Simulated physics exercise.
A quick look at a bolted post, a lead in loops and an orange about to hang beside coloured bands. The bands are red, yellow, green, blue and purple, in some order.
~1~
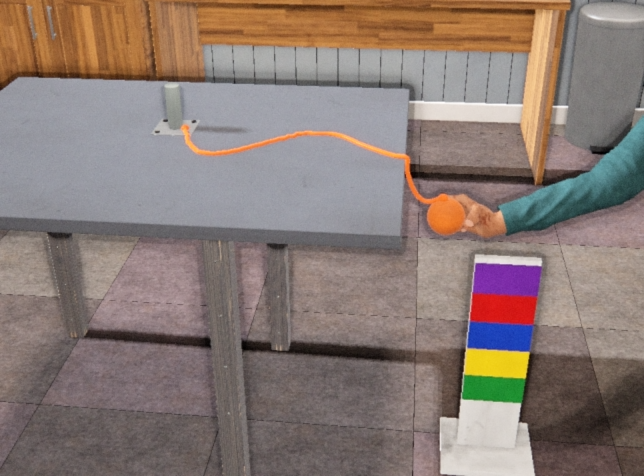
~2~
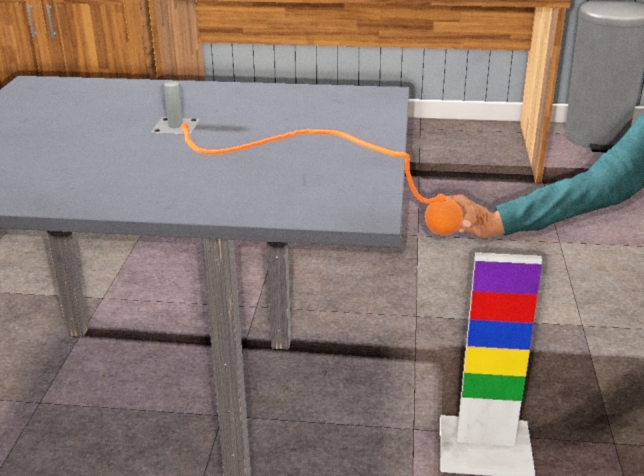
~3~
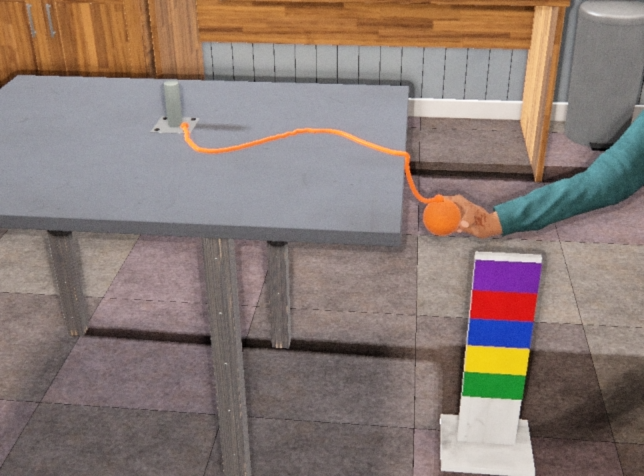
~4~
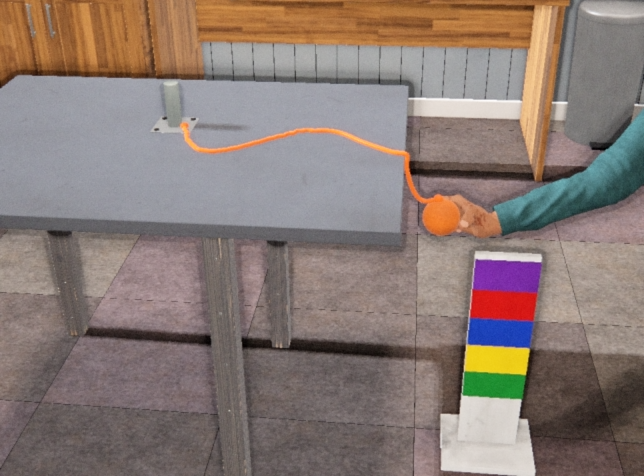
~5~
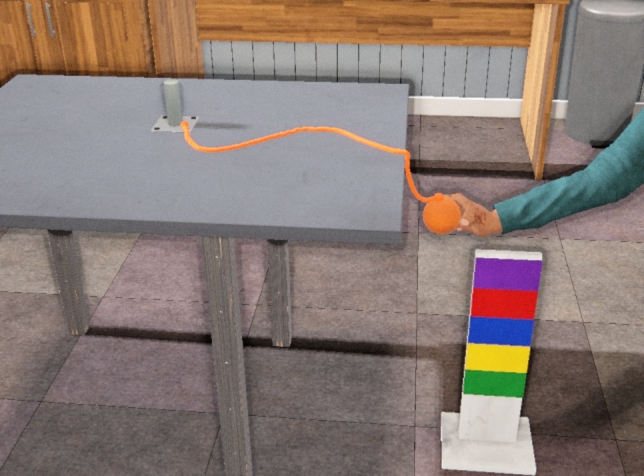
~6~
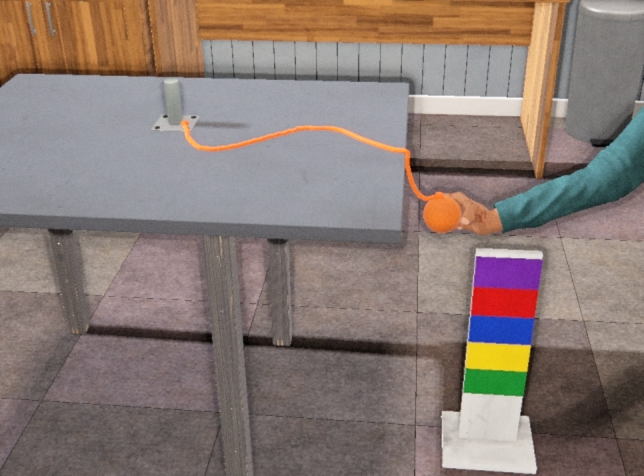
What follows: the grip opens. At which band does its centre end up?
At red.
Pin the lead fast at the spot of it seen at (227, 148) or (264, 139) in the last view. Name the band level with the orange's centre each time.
Try by try: Purple; purple.
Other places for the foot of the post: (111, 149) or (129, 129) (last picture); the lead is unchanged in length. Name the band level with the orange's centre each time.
One after the other, purple; purple.
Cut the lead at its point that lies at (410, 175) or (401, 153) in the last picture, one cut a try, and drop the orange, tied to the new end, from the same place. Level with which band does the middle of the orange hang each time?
Taking them in turn: Purple; higher than all five.
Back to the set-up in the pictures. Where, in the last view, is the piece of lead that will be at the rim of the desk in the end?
At (349, 134), roughly.
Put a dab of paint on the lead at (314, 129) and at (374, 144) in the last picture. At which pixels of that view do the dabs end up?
Near (368, 145) and (406, 188).
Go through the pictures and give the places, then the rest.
The first picture shows orange (446, 217); purple (507, 281); red (503, 310); blue (500, 338); yellow (496, 364); green (493, 390).
The second picture shows orange (444, 217); lead through (188, 138) (234, 150) (288, 135) (349, 138) (399, 155).
The third picture shows orange (442, 217).
The fourth picture shows orange (441, 217); lead through (187, 138) (233, 149) (288, 134) (349, 136) (398, 154).
The fifth picture shows orange (442, 216).
The sixth picture shows orange (442, 214); lead through (188, 136) (234, 147) (289, 132) (349, 134) (399, 151).
A little later, orange near (429, 295); level with red.
Next, orange near (374, 282); level with red.
Later still, orange near (409, 295); level with red.
When it is over, orange near (407, 294); level with red. Its centre hangs level with the red band.
